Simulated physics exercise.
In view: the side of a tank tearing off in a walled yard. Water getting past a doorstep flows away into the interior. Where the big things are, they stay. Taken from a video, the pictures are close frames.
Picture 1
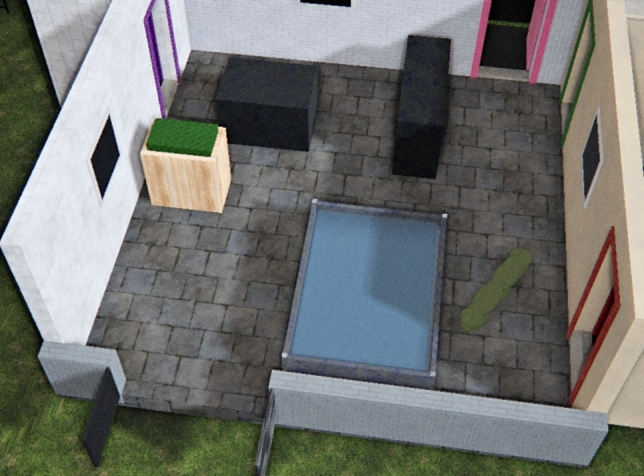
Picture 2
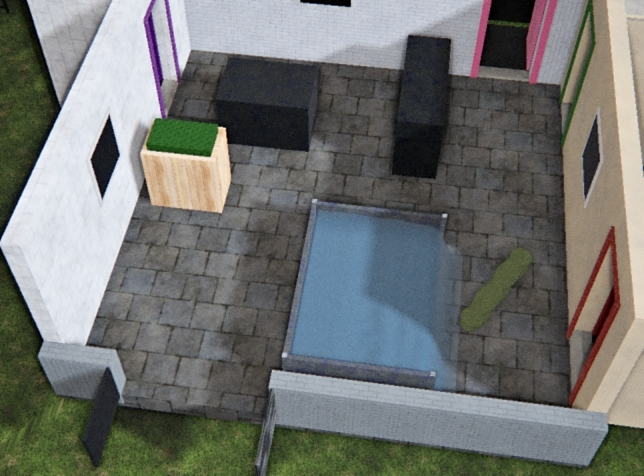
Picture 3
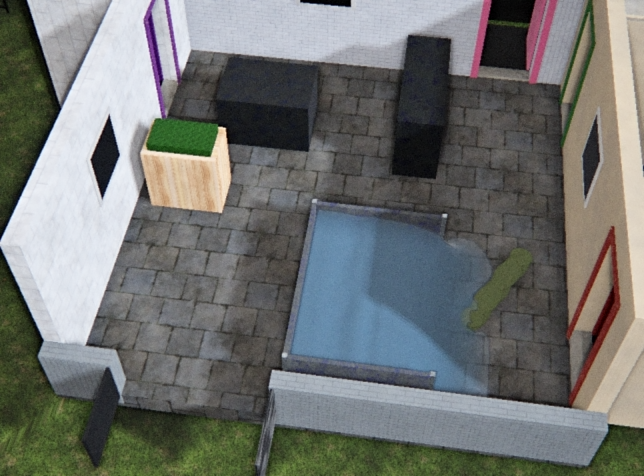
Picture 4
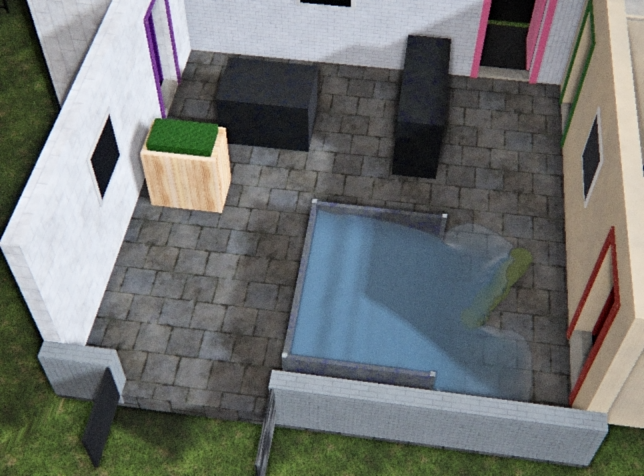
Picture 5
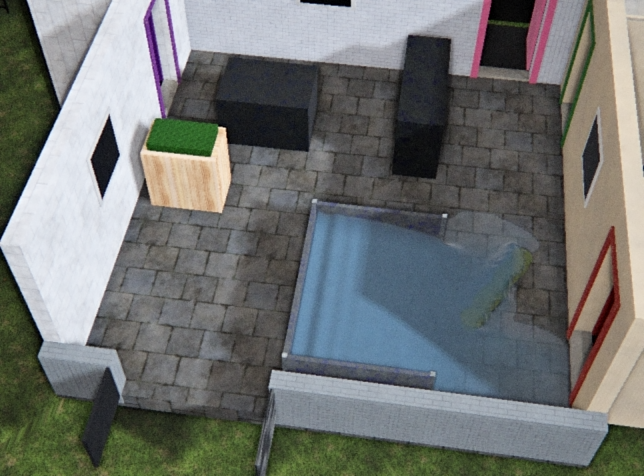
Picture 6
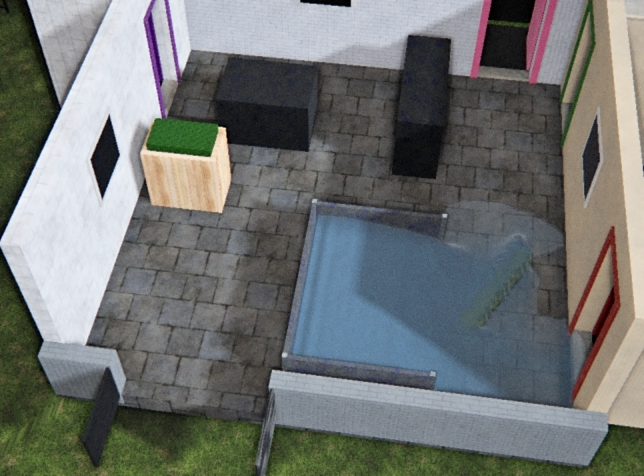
Water poured out of a tank in a walled yard as its right side gave way, spreading across the grey paving, over a green strip, and up to the wall by the red-framed opening.
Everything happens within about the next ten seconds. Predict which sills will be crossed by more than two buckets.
In order: Green door: Too much water. Pink door: Too much water. Purple door: Little enough water. Red door: Too much water.
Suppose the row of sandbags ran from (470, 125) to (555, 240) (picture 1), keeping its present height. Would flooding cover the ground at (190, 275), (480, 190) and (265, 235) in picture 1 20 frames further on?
Going point by point, they'd be unwetted, wetted and unwetted.
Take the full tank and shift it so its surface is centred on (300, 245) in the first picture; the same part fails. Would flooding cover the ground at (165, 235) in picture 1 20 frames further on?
My call for that spot: Not reached.
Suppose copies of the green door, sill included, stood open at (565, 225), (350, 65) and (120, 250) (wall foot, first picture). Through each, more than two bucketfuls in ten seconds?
Well, the first is above the limit, the next is below the limit, and the last is below the limit.
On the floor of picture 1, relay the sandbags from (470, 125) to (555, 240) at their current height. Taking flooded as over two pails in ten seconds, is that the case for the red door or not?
Check - red door: Beyond limit.
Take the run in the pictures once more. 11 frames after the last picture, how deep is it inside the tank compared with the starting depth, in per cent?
My best guess is about 30 per cent.
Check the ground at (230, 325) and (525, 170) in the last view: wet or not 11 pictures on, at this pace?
Not wet, soaked.
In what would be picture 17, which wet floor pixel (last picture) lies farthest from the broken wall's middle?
Estimated pixel: (558, 90).
A moment on, water covers 20 % of the floor; the green door not reached, the pink door not reached, the purple door not reached, the red door over two buckets in.
Next, water covers 35 % of the floor; the green door wet at the sill, nothing in, the pink door not reached, the purple door not reached, the red door far over two buckets in.
Then, water covers 40 % of the floor; the green door under two buckets in, the pink door far over two buckets in, the purple door not reached, the red door far over two buckets in.
Later, water covers 55 % of the floor; the green door over two buckets in, the pink door far over two buckets in, the purple door wet at the sill, nothing in, the red door far over two buckets in.
In the end, water covers 75 % of the floor; the green door far over two buckets in, the pink door far over two buckets in, the purple door wet at the sill, nothing in, the red door far over two buckets in.
